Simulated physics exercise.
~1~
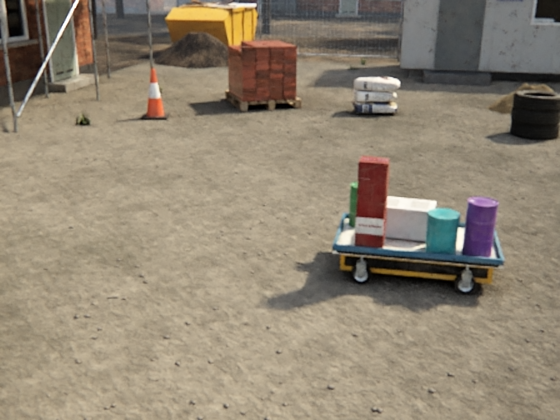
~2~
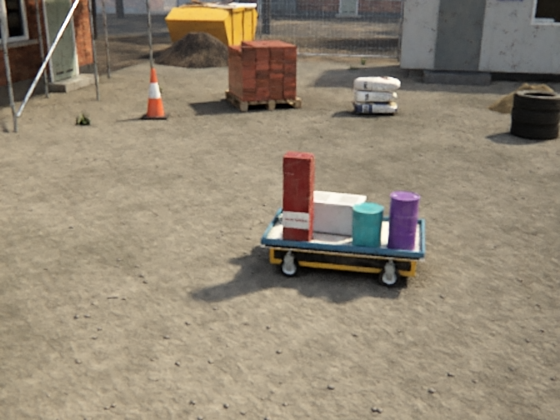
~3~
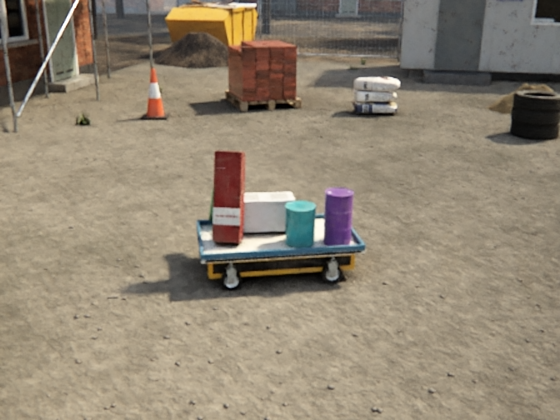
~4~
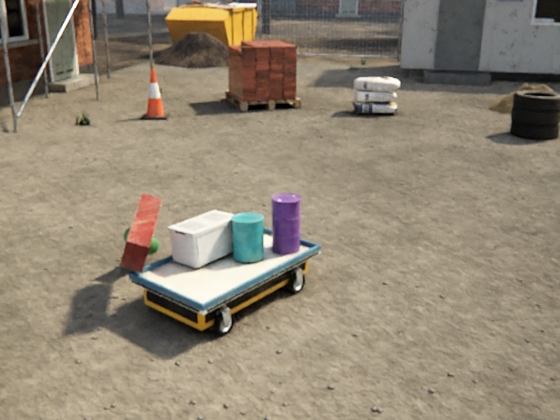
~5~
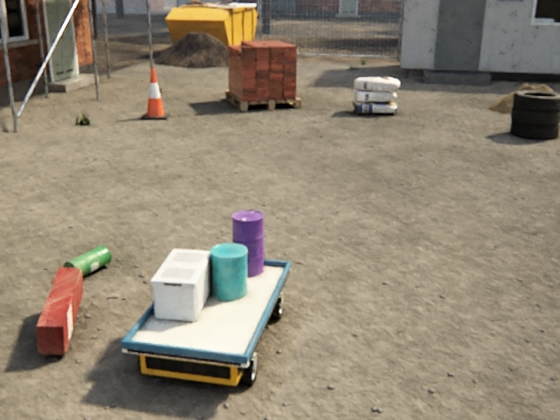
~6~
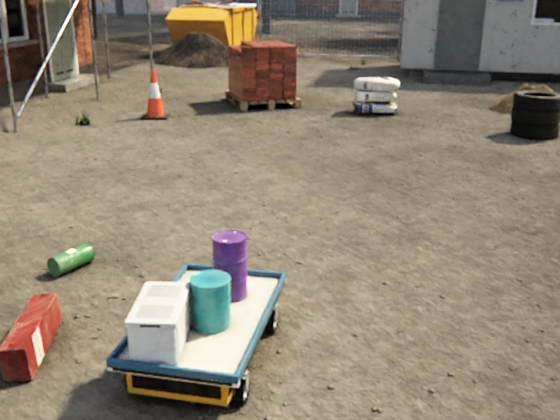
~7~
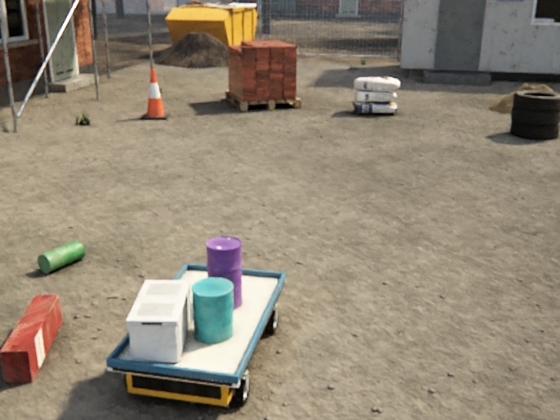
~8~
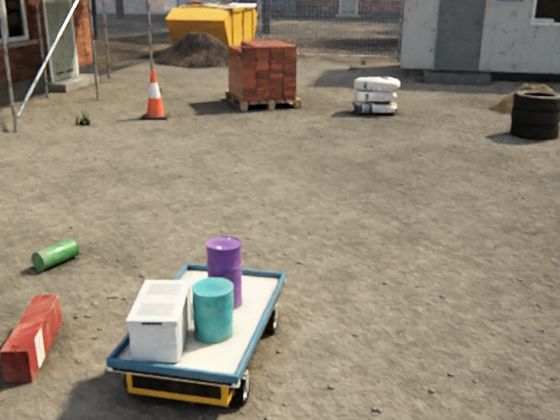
A flat cart carrying a red box, a white tote and some canisters rolled left across a dirt yard and swung toward the viewer, spilling the red box and green canister before stopping with the purple canister, turquoise pail and tote still aboard.
